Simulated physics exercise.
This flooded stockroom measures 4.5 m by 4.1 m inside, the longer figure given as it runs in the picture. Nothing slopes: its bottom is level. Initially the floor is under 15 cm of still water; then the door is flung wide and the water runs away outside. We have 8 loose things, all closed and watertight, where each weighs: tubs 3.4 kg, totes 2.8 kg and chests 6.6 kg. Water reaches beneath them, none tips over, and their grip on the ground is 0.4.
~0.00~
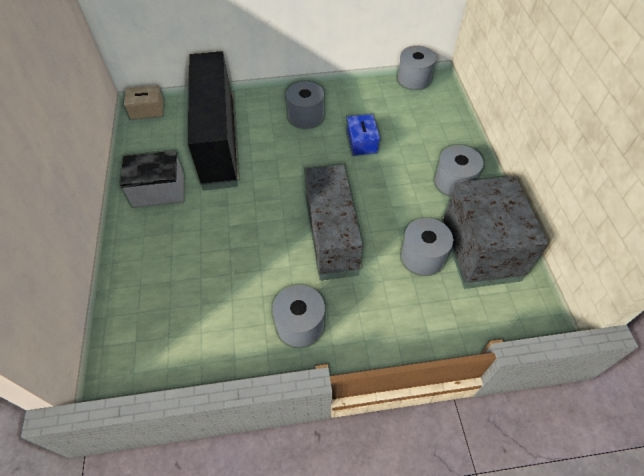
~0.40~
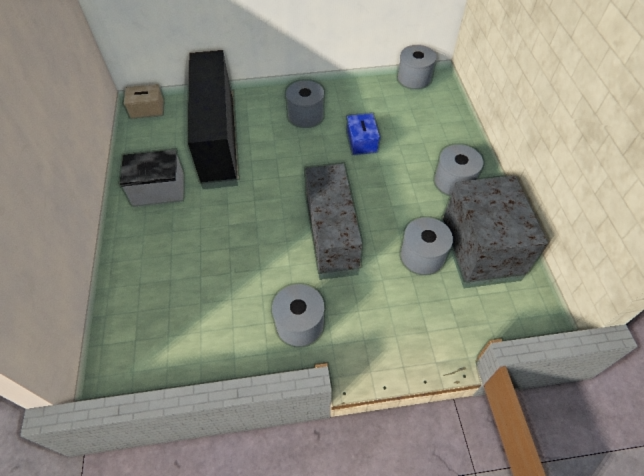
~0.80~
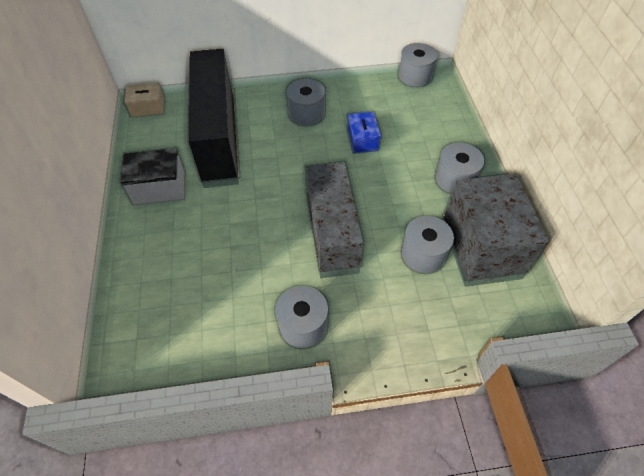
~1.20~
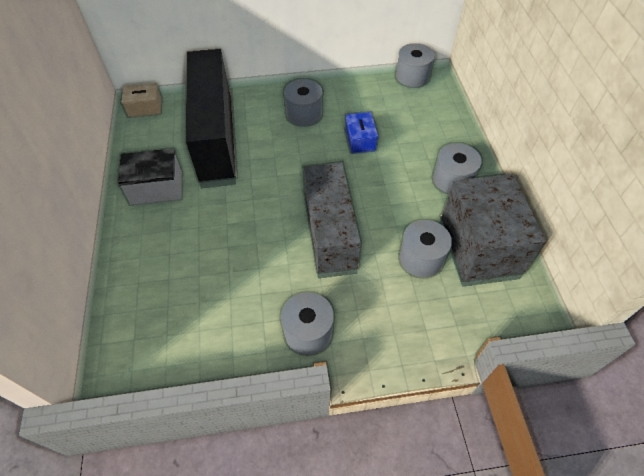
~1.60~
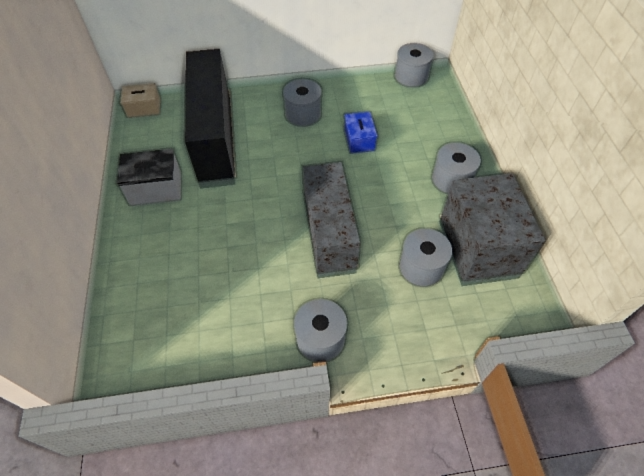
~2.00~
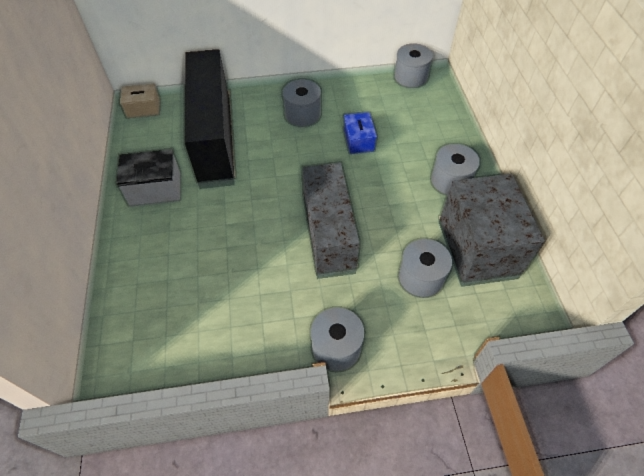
In the video, a brown gate at the front of a green-floored, walled room swings outward; then the nearest grey cylinder slides right toward the opening, and another beside the large dark block shifts slightly forward.
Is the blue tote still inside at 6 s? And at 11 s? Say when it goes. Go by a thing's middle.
Exits on the late side, or never.
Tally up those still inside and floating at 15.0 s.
5.
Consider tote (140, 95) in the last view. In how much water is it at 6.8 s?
Roughly 11 cm.
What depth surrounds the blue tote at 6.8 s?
Close to 12 centimetres.
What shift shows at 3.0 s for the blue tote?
Shift: About 5 cm.
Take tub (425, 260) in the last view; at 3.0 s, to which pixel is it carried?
Around (435, 287).
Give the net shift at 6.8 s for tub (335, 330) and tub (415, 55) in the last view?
For the first it's washed out, and for the second it's 10 cm.
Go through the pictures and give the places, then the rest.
The blue tote at (363, 127) floats; about 2540 L in view; 0 of 8 have shifted, in the first picture.
The blue tote at (363, 127), afloat; about 2520 L in view; 0 of 8 have shifted, in the second picture.
The blue tote at (364, 125), afloat; 15 cm deep round most things; 0 of 8 have shifted, in the third picture.
The blue tote at (362, 125), afloat; 15 cm deep round most things; 1 of 8 have shifted, in the fourth picture.
The blue tote at (361, 125), afloat; 15 cm deep round most things; 2 of 8 have shifted, in the fifth picture.
The blue tote at (360, 125) floats; about 2390 L in view; 2 of 8 have shifted, in the sixth picture.
After 3.0 s the blue tote is near (362, 130), 0.1 m from its start, afloat; 1 of 8 are out; 7 afloat.
After 6.8 s the blue tote is near (383, 177), 0.8 m from its start, afloat; 2 of 8 are out; 6 afloat.
After 11.0 s the blue tote is near (374, 235), 1.5 m from its start, afloat; 2 of 8 are out; 6 afloat.
After 15.0 s the blue tote is near (414, 367), 2.8 m from its start, afloat; 3 of 8 are out; 5 afloat.
